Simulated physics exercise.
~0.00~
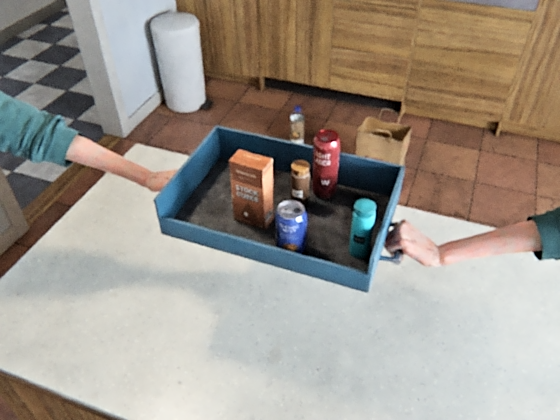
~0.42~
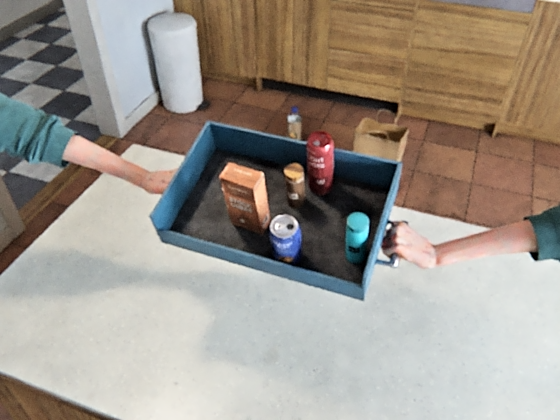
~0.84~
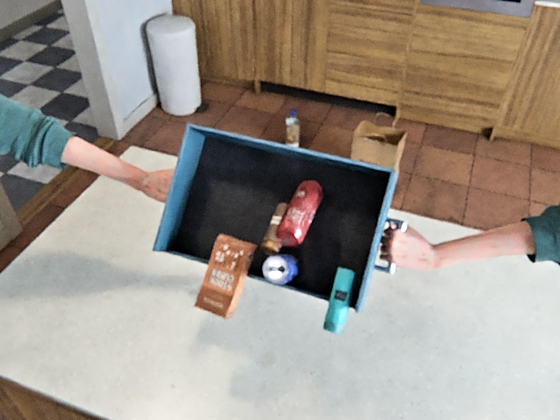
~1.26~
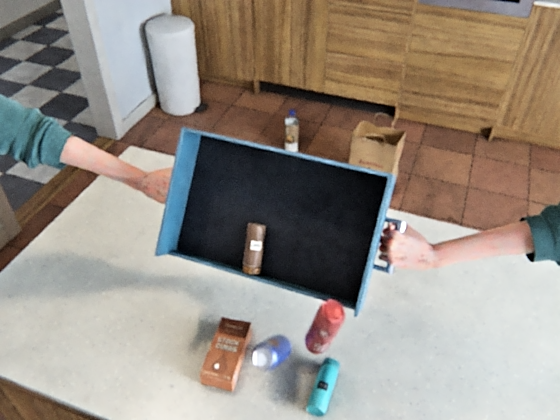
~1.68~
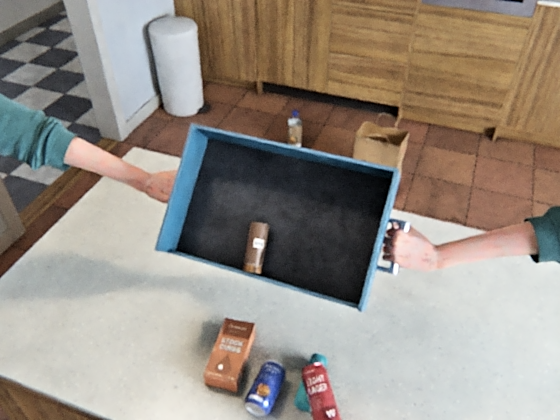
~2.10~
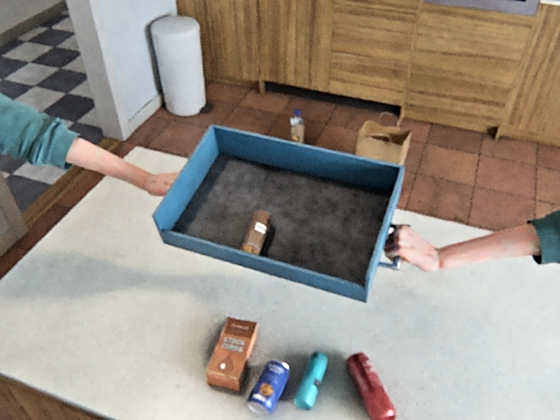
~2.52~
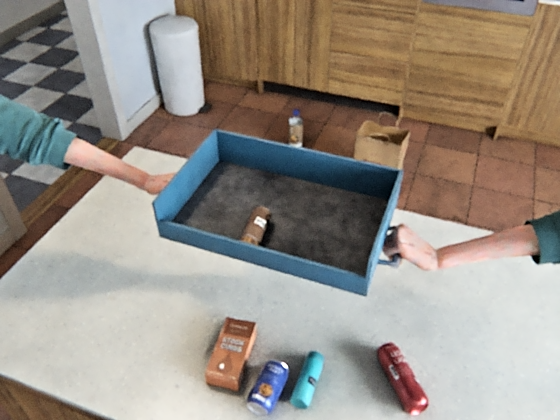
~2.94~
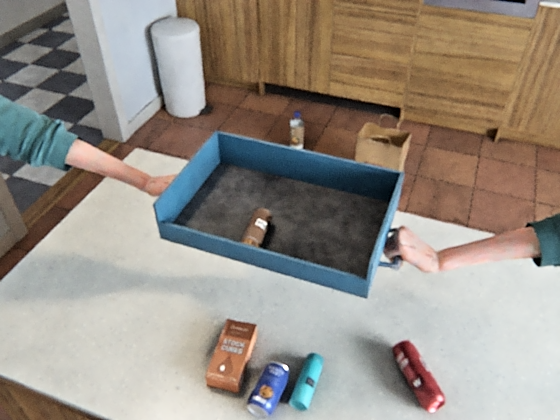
The clip opens on two hands holding a blue, open-topped crate above a pale counter in a kitchen, with a red can, a blue can, an orange packet, a turquoise shaker and a brown shaker standing inside. The hands tip the near side down, and the items begin to lean. As the tilt steepens, the orange packet and turquoise shaker go over the near edge, followed by the blue and red cans. The hands then bring the crate back toward level while the red can rolls off to the right. Finally, four items lie on the counter, and only the toppled brown shaker remains inside.
